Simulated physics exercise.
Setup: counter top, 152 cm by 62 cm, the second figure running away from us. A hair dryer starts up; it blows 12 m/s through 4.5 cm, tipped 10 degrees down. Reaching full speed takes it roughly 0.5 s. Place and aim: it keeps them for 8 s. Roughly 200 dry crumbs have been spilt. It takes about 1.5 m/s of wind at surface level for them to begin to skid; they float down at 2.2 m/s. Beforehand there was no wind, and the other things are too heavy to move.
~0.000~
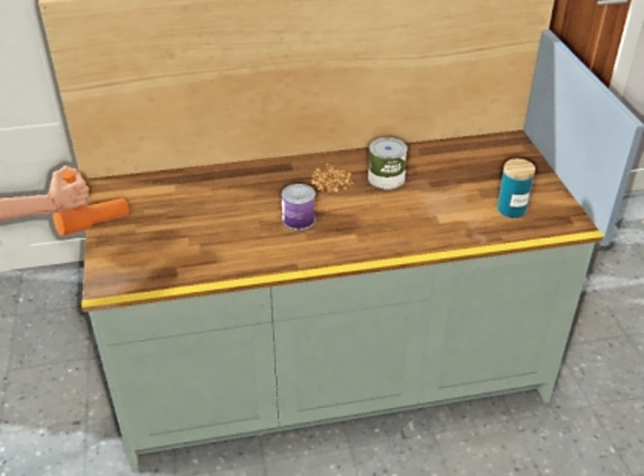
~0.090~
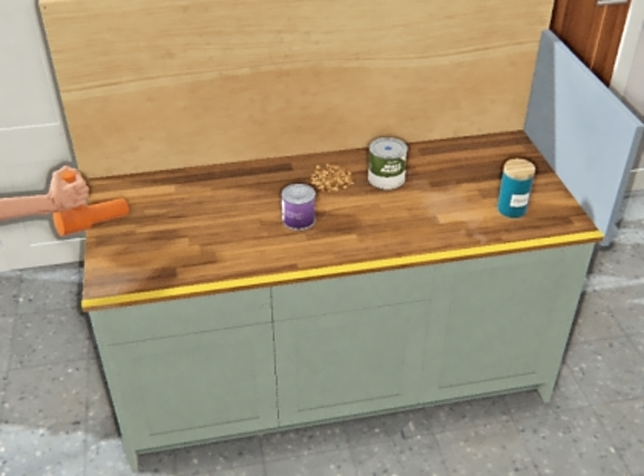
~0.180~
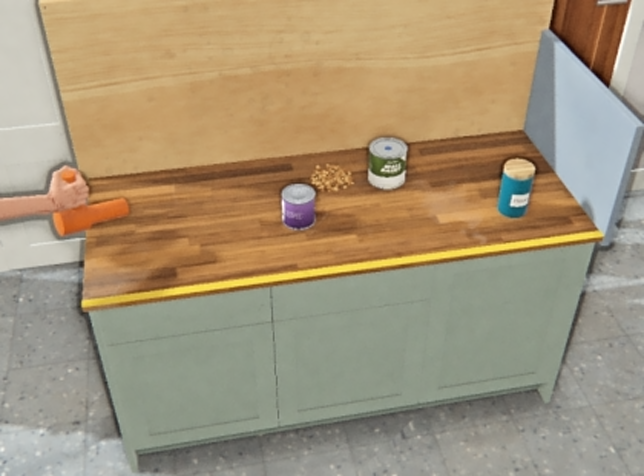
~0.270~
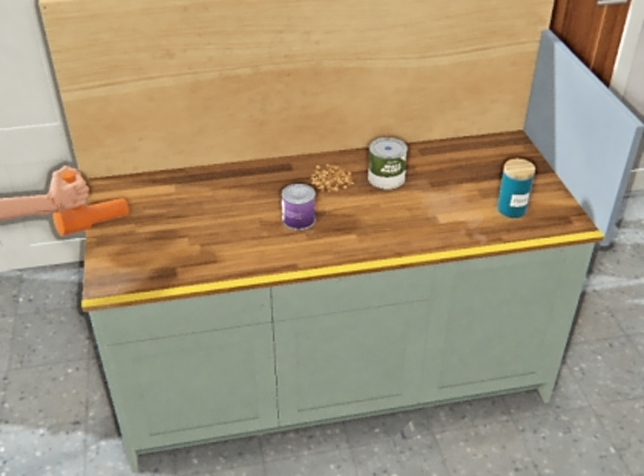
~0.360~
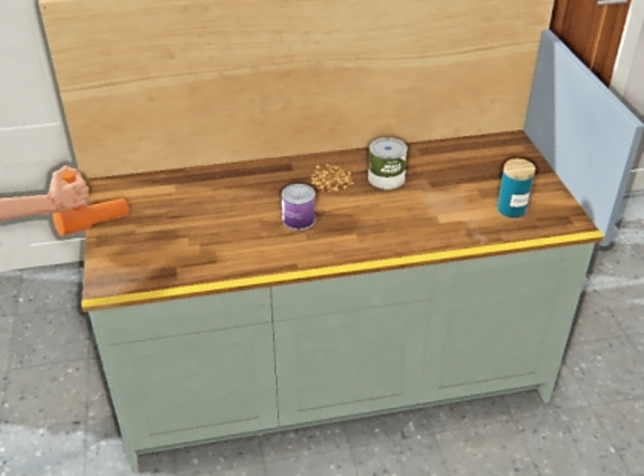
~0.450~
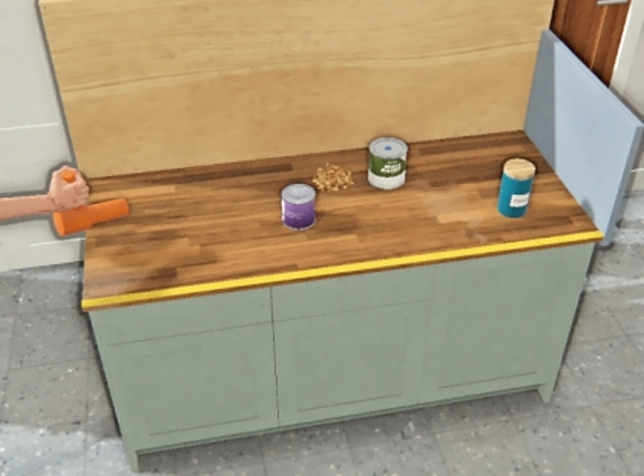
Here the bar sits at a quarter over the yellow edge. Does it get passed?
Answer: Yes.
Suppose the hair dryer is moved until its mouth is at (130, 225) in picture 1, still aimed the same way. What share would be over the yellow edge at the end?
Some 80 %.
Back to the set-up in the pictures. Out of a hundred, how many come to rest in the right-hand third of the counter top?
About 15 percent.
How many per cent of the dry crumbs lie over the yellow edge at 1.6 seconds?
I'd say near 30 per cent by then.
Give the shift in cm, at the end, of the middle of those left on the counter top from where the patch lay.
50 cm.
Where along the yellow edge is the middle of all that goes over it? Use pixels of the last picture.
At roughly pixel (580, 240).
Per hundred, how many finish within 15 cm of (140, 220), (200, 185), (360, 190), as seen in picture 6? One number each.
I would say some 0 %, 0 % and 10 % respectively.
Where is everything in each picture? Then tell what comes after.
The middle of the dry crumbs is near (331, 178), none has stirred yet and the mouth of the hair dryer is at (125, 207), in the first picture.
The middle of the dry crumbs is near (331, 178), none has stirred yet and the yellow edge is centred on (357, 270), in the second picture.
The middle of the dry crumbs is near (331, 178), none has stirred yet, the top of a tin is at (388, 148) and the top of a tin is at (298, 194), in the third picture.
The middle of the dry crumbs is near (331, 178) and none has stirred yet, in the fourth picture.
The middle of the dry crumbs is near (331, 178) and none has stirred yet, in the fifth picture.
The middle of the dry crumbs is near (331, 178) and none has stirred yet, in the sixth picture.
After 1.6 s the count stands so, 32 % are over the yellow edge; the middle of those still in play is near (539, 156).
After 2.6 s the count stands so, 60 % are over the yellow edge; the middle of those still in play is near (493, 161).
After 4.4 s the count stands so, 69 % are over the yellow edge; the middle of those still in play is near (469, 158).
After 8.0 s, at the end, 72 % are over the yellow edge; the middle of those still in play is near (477, 156).
